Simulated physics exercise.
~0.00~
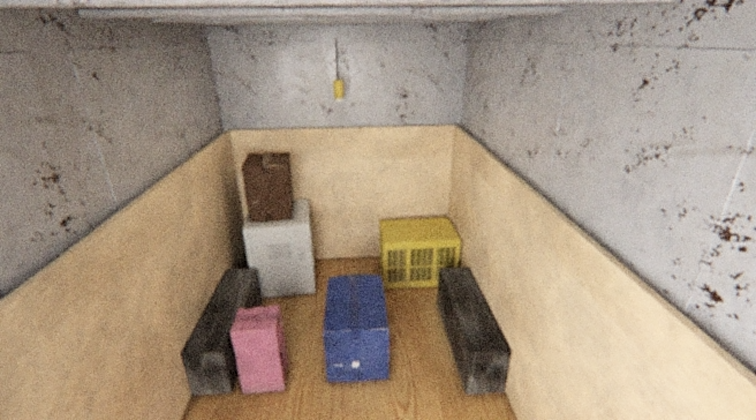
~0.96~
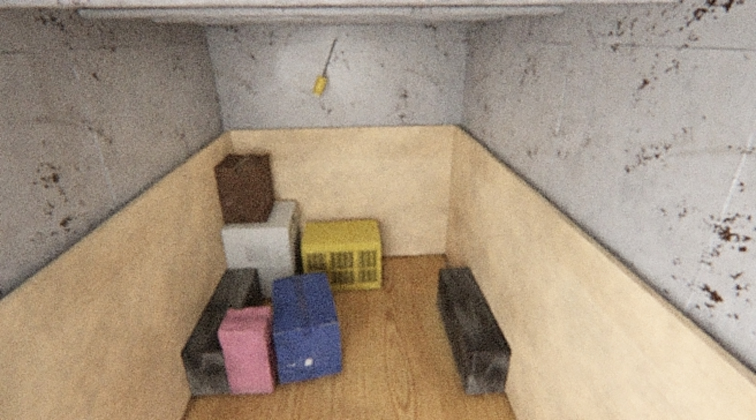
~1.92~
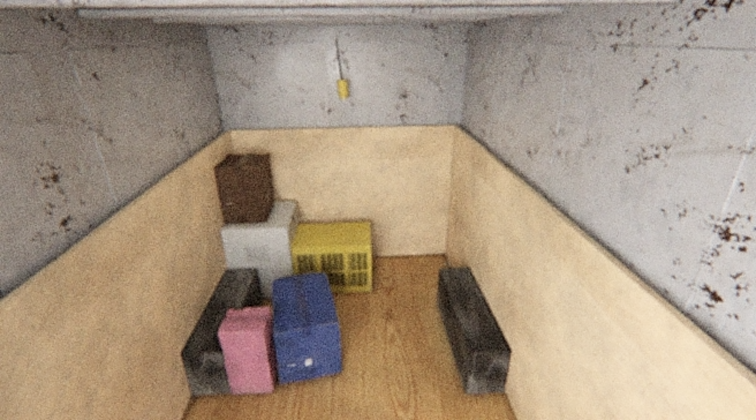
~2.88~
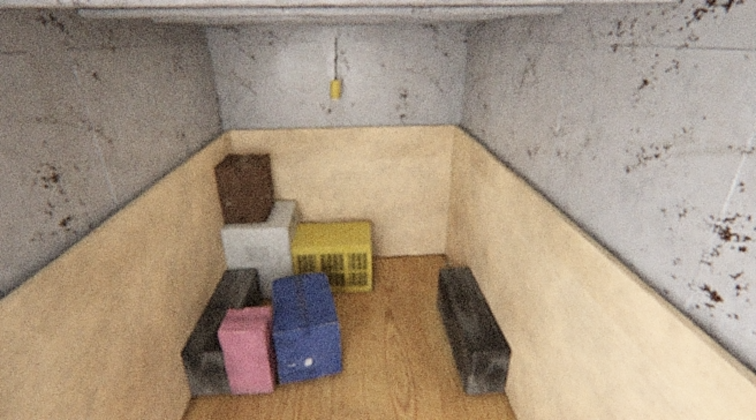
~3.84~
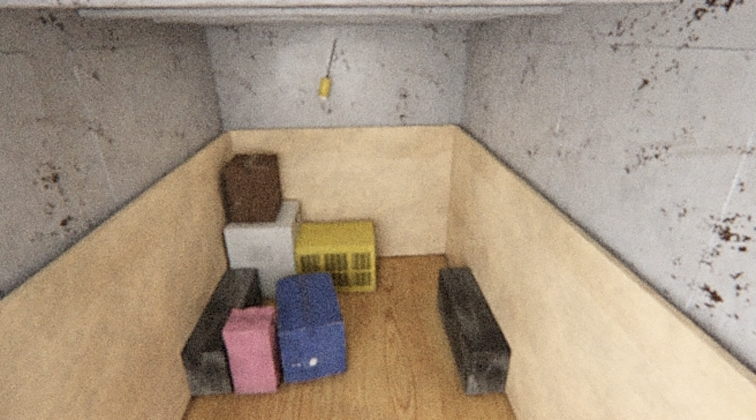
The footage shows a van's load bay where a yellow chest, blue box, pink box, white appliance and brown box on top slide left as a hanging lamp swings; most then stay put before a slight shift right, ending grouped on the left.
